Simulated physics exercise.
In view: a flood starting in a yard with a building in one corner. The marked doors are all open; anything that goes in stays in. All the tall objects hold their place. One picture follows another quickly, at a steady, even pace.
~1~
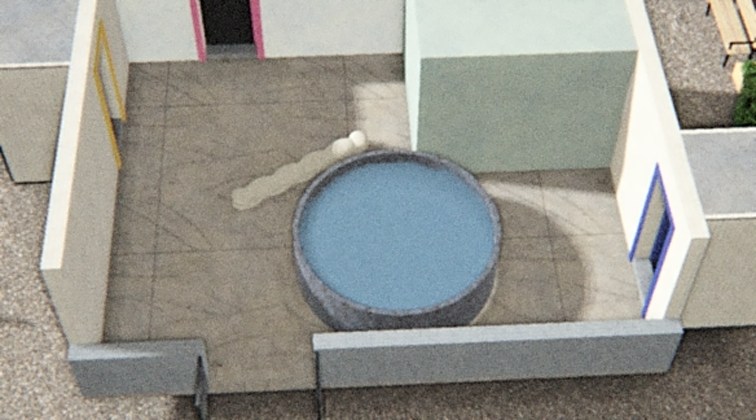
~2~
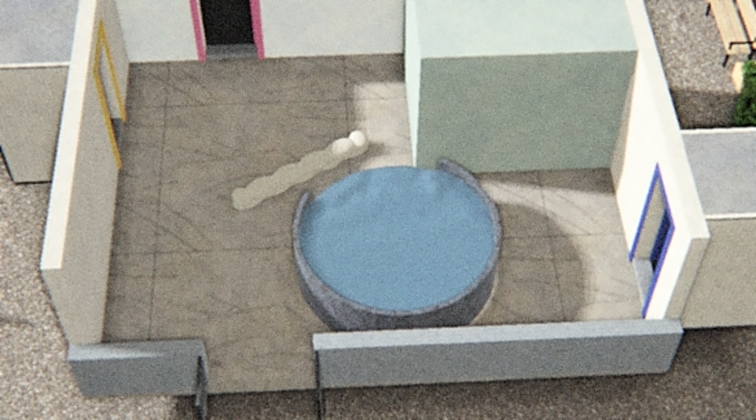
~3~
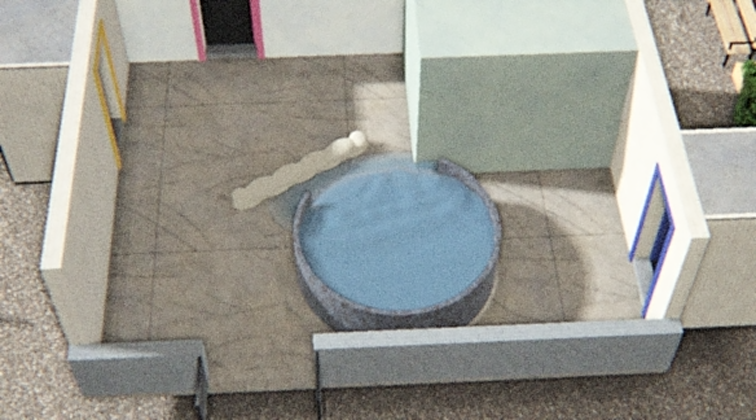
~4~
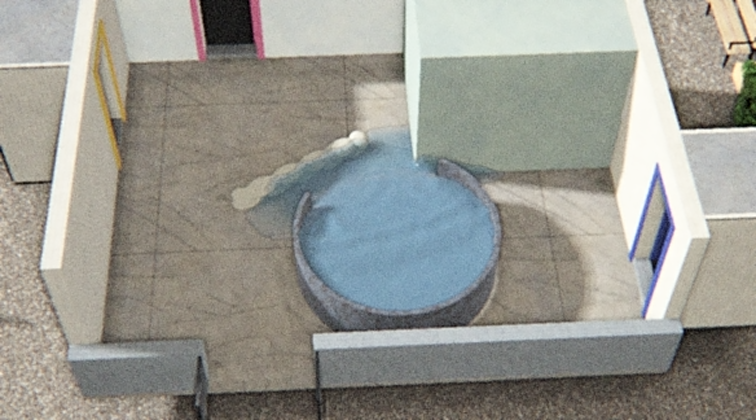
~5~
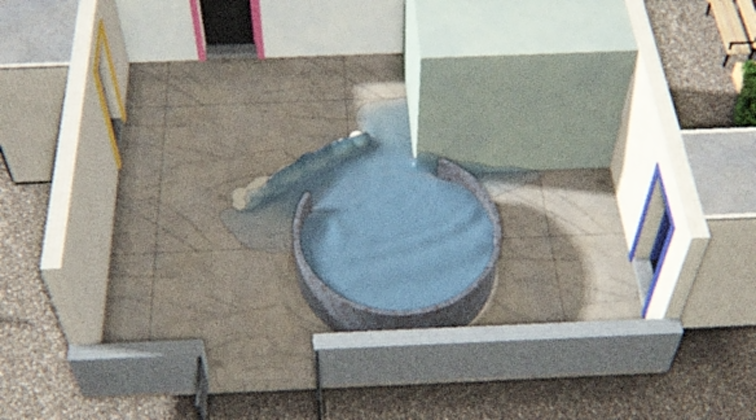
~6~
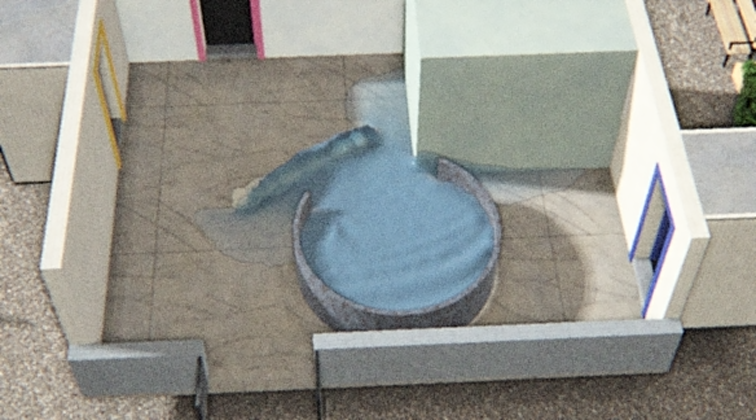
A walled yard with a round pool, its far side opening and water pouring out over a low pale ridge and paving.
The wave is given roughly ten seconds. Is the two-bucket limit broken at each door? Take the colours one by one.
At the end, the yellow door gets over two buckets; the pink door gets over two buckets; the blue door gets two buckets or fewer.
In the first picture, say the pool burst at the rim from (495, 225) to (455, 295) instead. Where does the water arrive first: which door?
I'd go with the blue-painted one.
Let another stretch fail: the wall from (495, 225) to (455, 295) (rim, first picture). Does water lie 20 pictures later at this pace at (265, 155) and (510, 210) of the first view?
Well, the first place would be still bare and the second one submerged.
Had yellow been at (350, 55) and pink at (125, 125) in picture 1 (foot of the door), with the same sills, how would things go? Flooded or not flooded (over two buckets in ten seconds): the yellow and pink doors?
Well, the yellow door overshoots while the pink door overshoots.
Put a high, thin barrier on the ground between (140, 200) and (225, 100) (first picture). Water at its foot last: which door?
The last is the yellow one.
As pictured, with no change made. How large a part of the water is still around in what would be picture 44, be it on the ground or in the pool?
My reckoning gives about 92 %.
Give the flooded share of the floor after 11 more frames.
Roughly 85 percent, I reckon.
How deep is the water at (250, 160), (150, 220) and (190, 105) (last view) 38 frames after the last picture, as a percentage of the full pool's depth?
Estimate: 10, 14, 20 %.
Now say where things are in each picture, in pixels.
In the first frame, the pool at (397, 231) is whole and still.
In the second frame, water pours out on the pool's far side and has run to a hidden place.
In the third frame, water pours out on the pool's far side and has run to a hidden place.
In the fourth frame, water pours out on the pool's far side and has run to (497, 174).
In the fifth frame, the front is at (538, 172), out from the gap on the pool's far side.
In the sixth frame, the front is at (579, 170), out from the gap on the pool's far side.
A moment on, water covers 50 % of the floor; the yellow door not reached, the pink door not reached, the blue door not reached.
Next, water covers 85 % of the floor; the yellow door wet at the sill, nothing in, the pink door under two buckets in, the blue door wet at the sill, nothing in.
Then, water covers 85 % of the floor; the yellow door under two buckets in, the pink door over two buckets in, the blue door wet at the sill, nothing in.
Later, water covers 95 % of the floor; the yellow door far over two buckets in, the pink door over two buckets in, the blue door wet at the sill, nothing in.
In the end, water covers 95 % of the floor; the yellow door far over two buckets in, the pink door over two buckets in, the blue door wet at the sill, nothing in.
